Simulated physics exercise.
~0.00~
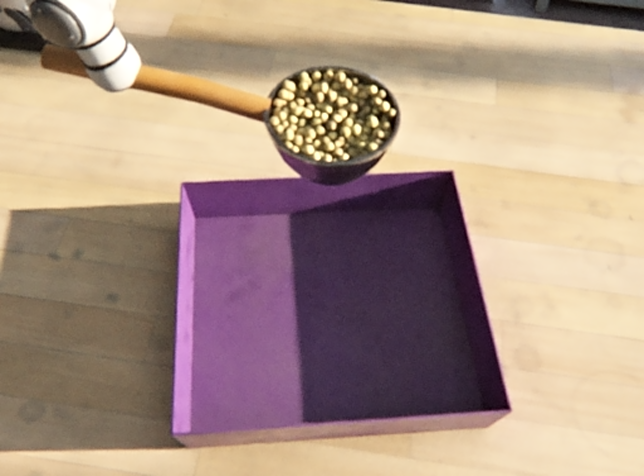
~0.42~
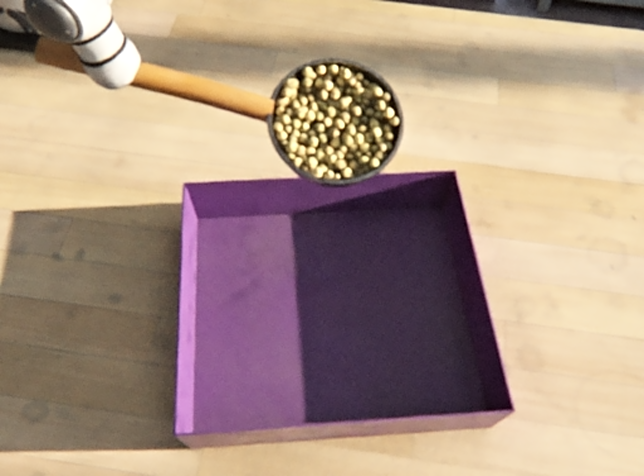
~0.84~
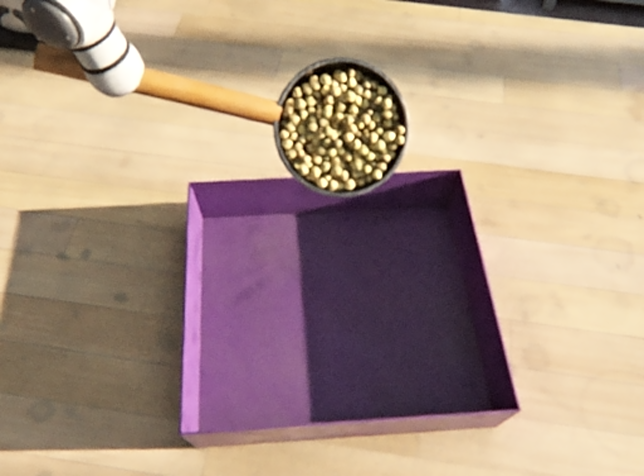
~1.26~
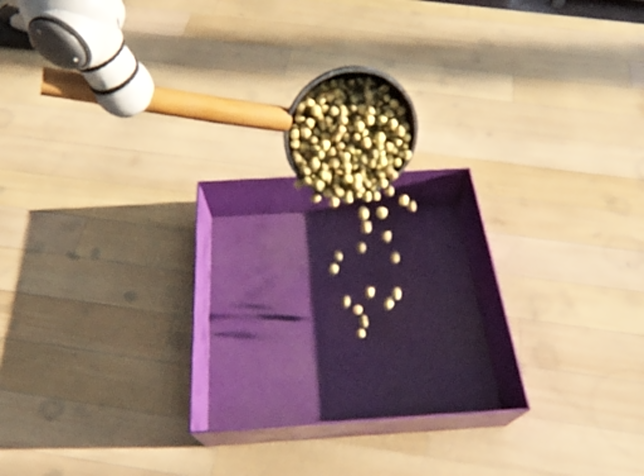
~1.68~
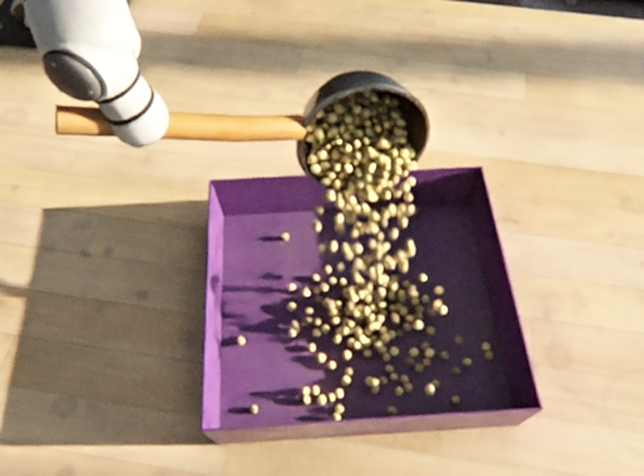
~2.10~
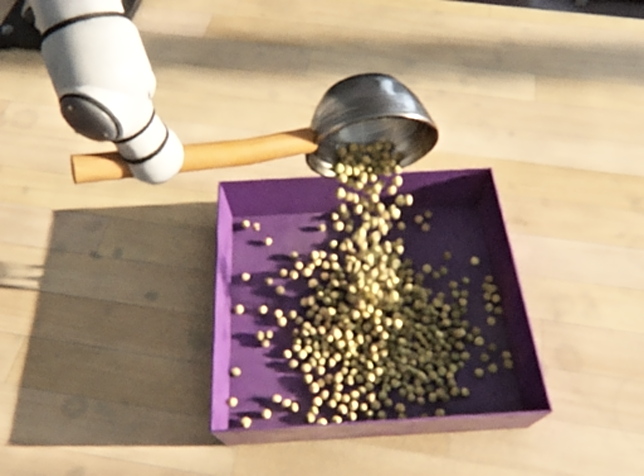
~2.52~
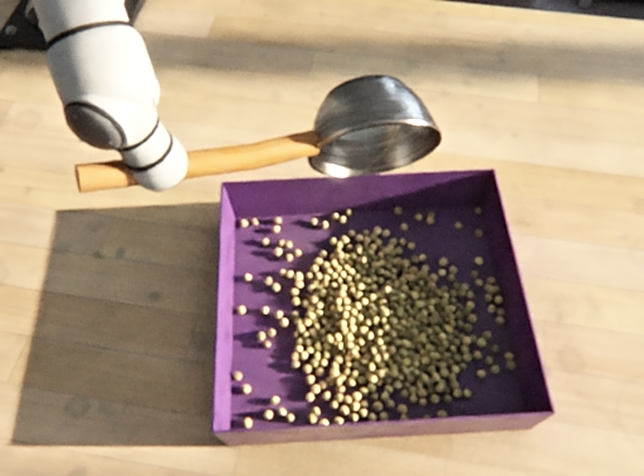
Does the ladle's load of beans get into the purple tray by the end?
Yes, the beans pour down into the purple tray and lie spread across its bottom, while the ladle is left empty.
